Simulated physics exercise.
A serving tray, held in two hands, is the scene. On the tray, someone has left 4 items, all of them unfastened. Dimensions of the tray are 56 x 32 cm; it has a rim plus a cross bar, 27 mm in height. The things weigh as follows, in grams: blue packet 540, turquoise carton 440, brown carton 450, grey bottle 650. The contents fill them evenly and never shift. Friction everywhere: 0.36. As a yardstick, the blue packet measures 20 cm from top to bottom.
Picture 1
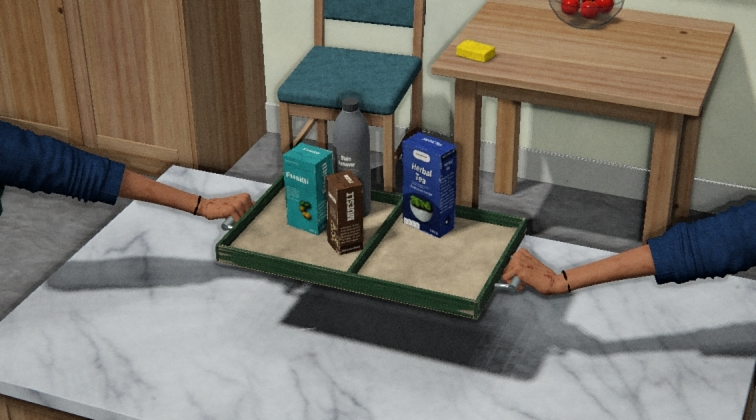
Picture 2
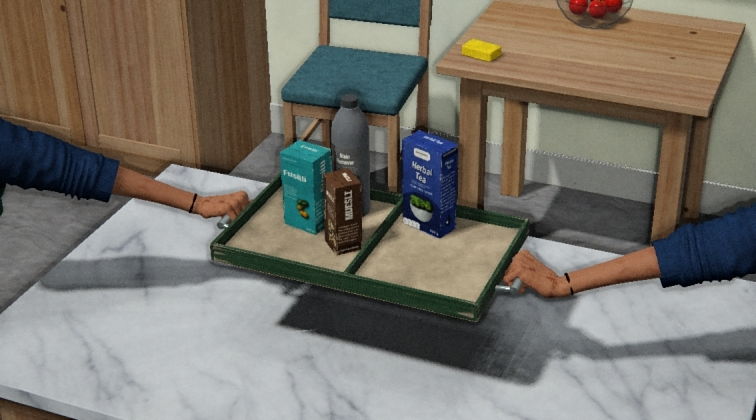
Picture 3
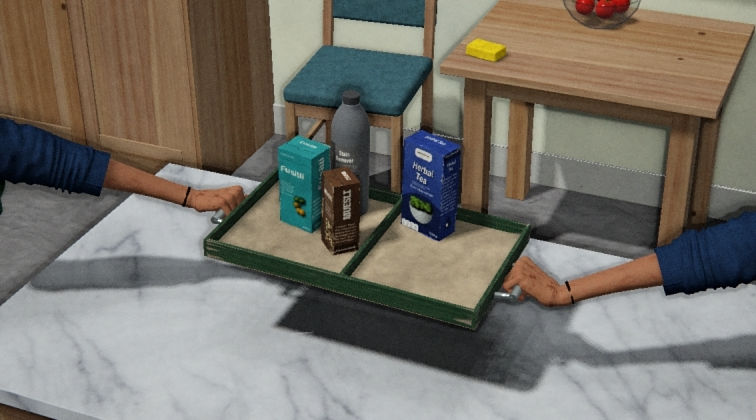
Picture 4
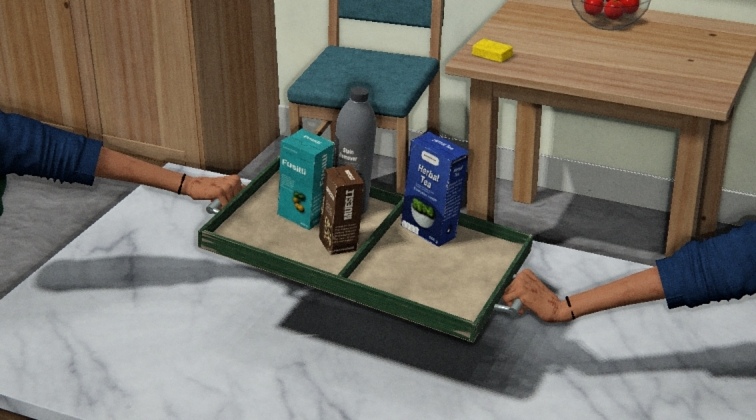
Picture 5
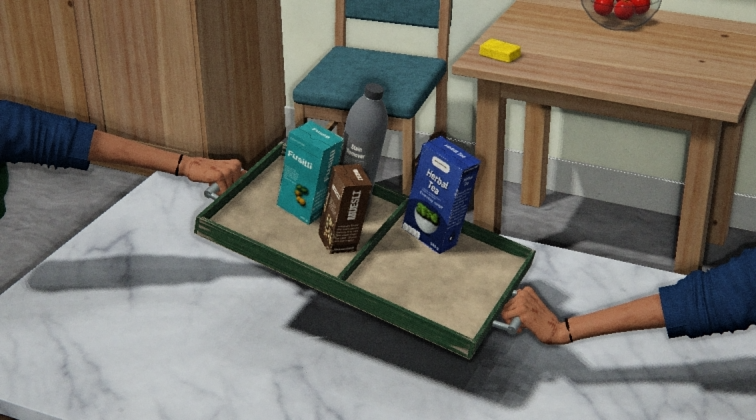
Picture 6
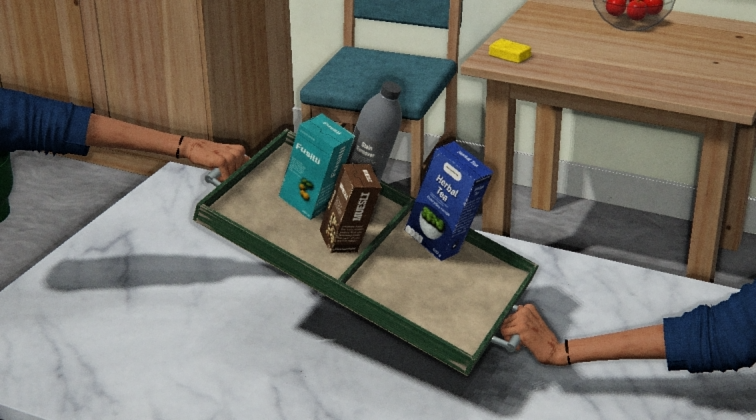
In a kitchen, two hands held a green tray carrying a turquoise carton, a brown carton, a grey bottle and a blue packet level above a marble counter, then gradually tilted its right side downward.
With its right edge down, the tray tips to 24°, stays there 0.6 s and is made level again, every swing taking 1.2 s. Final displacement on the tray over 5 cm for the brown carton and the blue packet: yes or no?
Final: Brown carton no; blue packet yes.
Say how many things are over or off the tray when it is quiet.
All told, 2.
Then, 0.60 s after the last picture, tray at 24°, right edge down; blue packet tipped 58° from how it sat near (523, 265); grey bottle tipped 66° from how it sat; turquoise carton slid 9 cm.
Then, 1.00 s after the last picture, tray at 24°, right edge down; blue packet now off the tray; grey bottle on its side; turquoise carton slid 14 cm.
Then, 1.60 s after the last picture, tray at 12°, right edge down; grey bottle now off the tray; turquoise carton slid 14 cm.
At rest, off the tray, blue packet and grey bottle; not toppled but over 5 cm from the start, turquoise carton; the last one in place, give or take 5 cm. In the last view, brown carton near (340, 214), blue packet near (645, 414).
